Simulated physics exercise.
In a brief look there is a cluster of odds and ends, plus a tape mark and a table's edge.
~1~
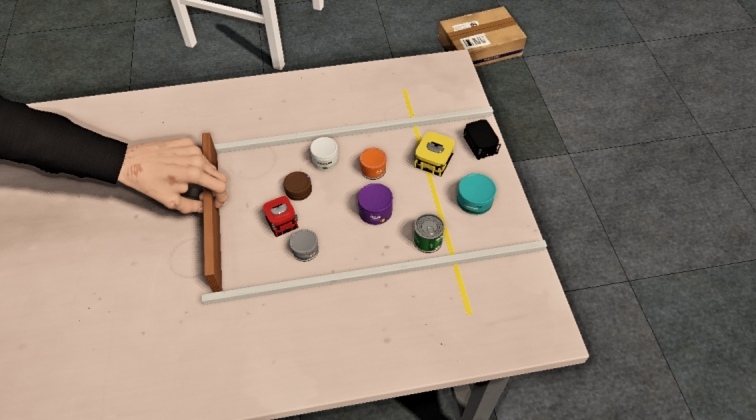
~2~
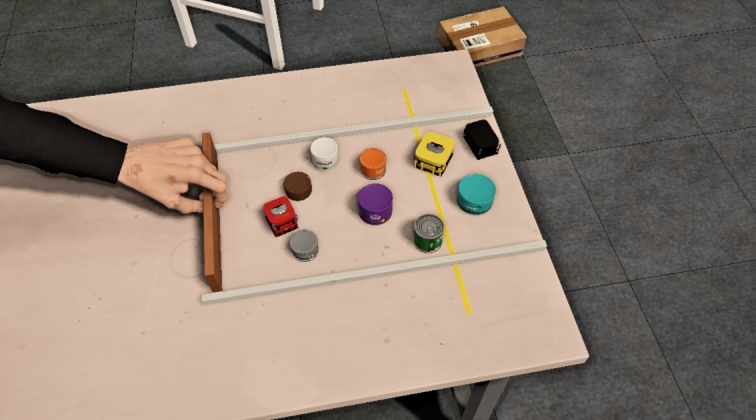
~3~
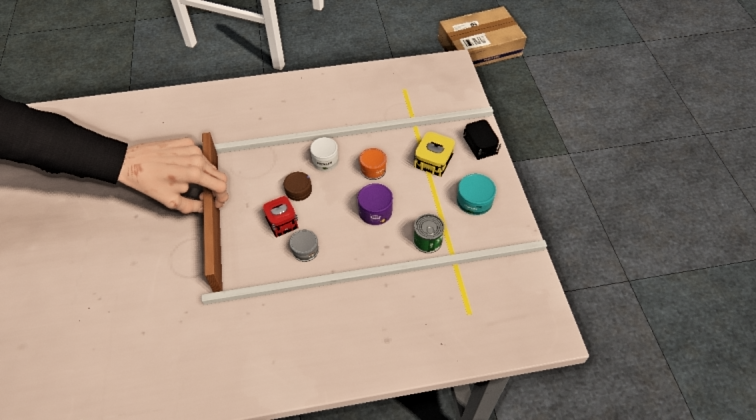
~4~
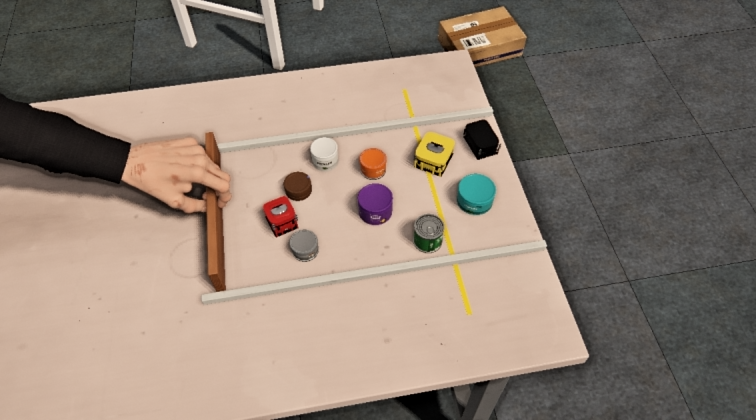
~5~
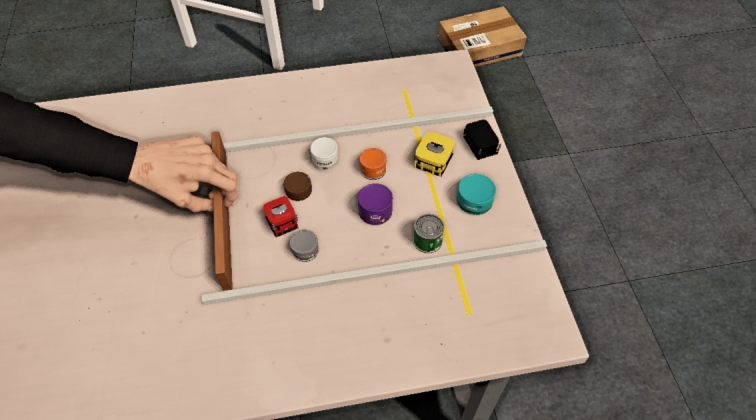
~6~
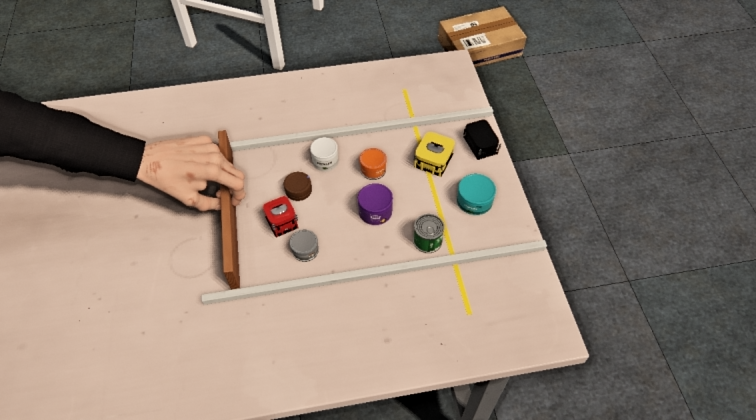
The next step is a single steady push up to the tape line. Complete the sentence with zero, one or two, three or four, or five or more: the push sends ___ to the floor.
The push sends zero to the floor.
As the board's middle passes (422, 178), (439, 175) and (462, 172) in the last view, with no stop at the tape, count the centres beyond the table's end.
By position: 0 / 0 / 2.
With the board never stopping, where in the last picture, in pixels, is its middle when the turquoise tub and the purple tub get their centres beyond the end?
Approx. (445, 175) / approx. (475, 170) for the other.
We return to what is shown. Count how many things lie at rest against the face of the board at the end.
Well, it touches 5.
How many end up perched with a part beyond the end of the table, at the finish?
The count is 1.
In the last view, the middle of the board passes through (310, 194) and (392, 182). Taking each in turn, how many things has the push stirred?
One spot: 3. Other spot: 8.
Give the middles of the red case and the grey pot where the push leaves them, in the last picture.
The red case settles near (450, 193); as for the grey pot, near (456, 217).
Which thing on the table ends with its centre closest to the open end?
Looks like the turquoise tub to me.
Soon after, none off yet; black case at rest near (481, 140); turquoise tub at rest near (476, 195); yellow case at rest near (435, 154).
In the end, the number that fall off is zero.
